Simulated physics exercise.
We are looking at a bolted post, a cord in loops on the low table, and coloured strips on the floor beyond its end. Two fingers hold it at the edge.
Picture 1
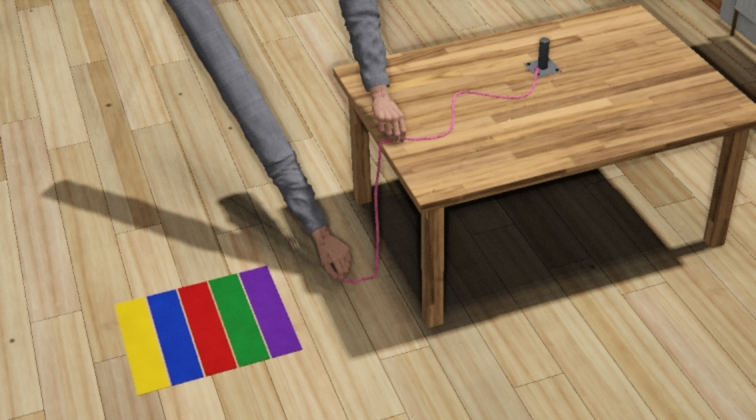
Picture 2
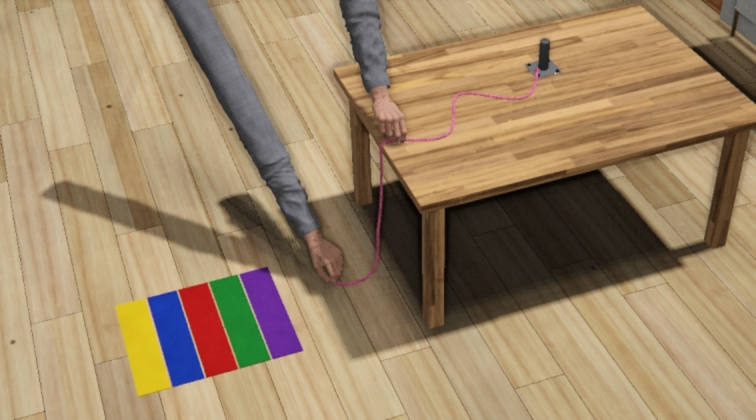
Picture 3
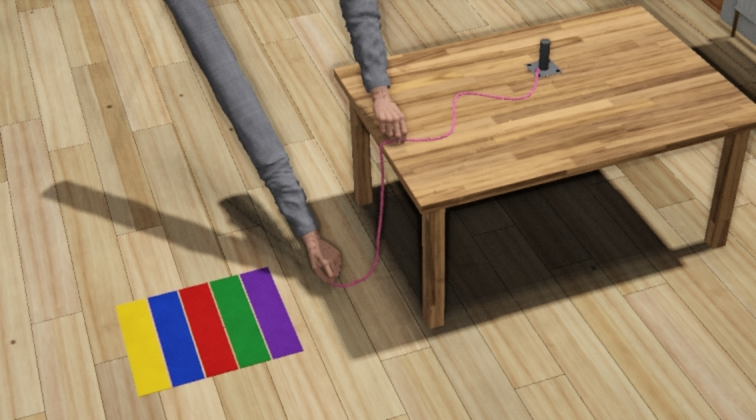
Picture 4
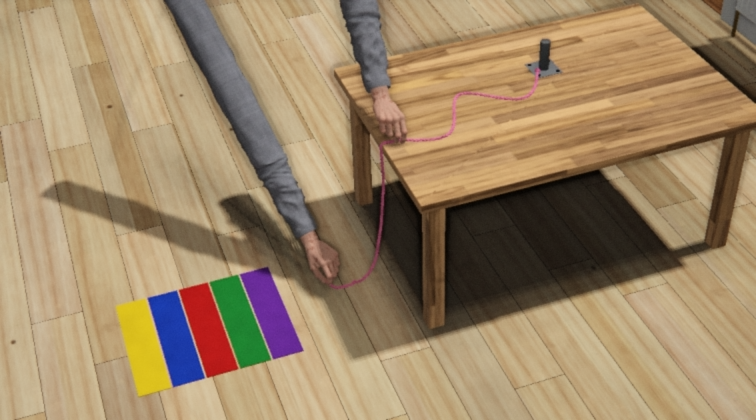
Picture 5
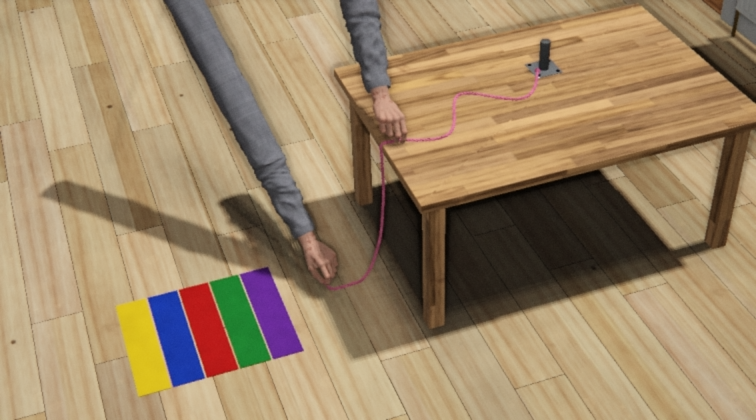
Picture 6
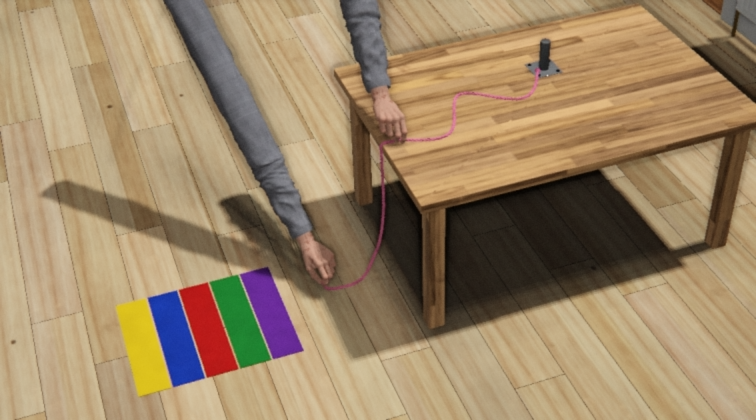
A hand holding the pink cord's end shifts slightly left above the wooden floor.
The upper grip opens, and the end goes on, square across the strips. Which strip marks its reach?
The end stops over the blue strip.
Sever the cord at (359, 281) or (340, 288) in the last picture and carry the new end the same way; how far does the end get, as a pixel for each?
In that order: (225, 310) and (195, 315).
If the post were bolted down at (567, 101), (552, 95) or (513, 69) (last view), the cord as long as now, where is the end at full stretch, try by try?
In that order: (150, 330), (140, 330) and (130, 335).
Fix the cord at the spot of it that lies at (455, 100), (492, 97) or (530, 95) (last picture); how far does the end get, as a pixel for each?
Try by try, around (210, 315), (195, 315) and (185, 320).
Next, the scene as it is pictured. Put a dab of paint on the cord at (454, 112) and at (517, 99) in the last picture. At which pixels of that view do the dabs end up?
The first at (416, 122), the second at (488, 91).
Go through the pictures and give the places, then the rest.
The first frame shows end (338, 278); purple (281, 338); green (249, 347); red (216, 355); blue (183, 365); yellow (149, 374).
The second frame shows end (330, 281); cord through (534, 88) (471, 94) (452, 129) (385, 144) (381, 205) (376, 263).
The third frame shows end (328, 282).
The fourth frame shows end (327, 282); cord through (534, 88) (472, 94) (453, 129) (385, 144) (382, 205) (374, 263).
The fifth frame shows end (325, 283).
The sixth frame shows end (323, 283); cord through (534, 88) (472, 94) (453, 129) (385, 144) (384, 205) (371, 263).
Soon after, end near (227, 308); over green.
After that, end near (188, 319); over red.
At the stop, end near (166, 325); over blue. It gets as far as the blue strip.
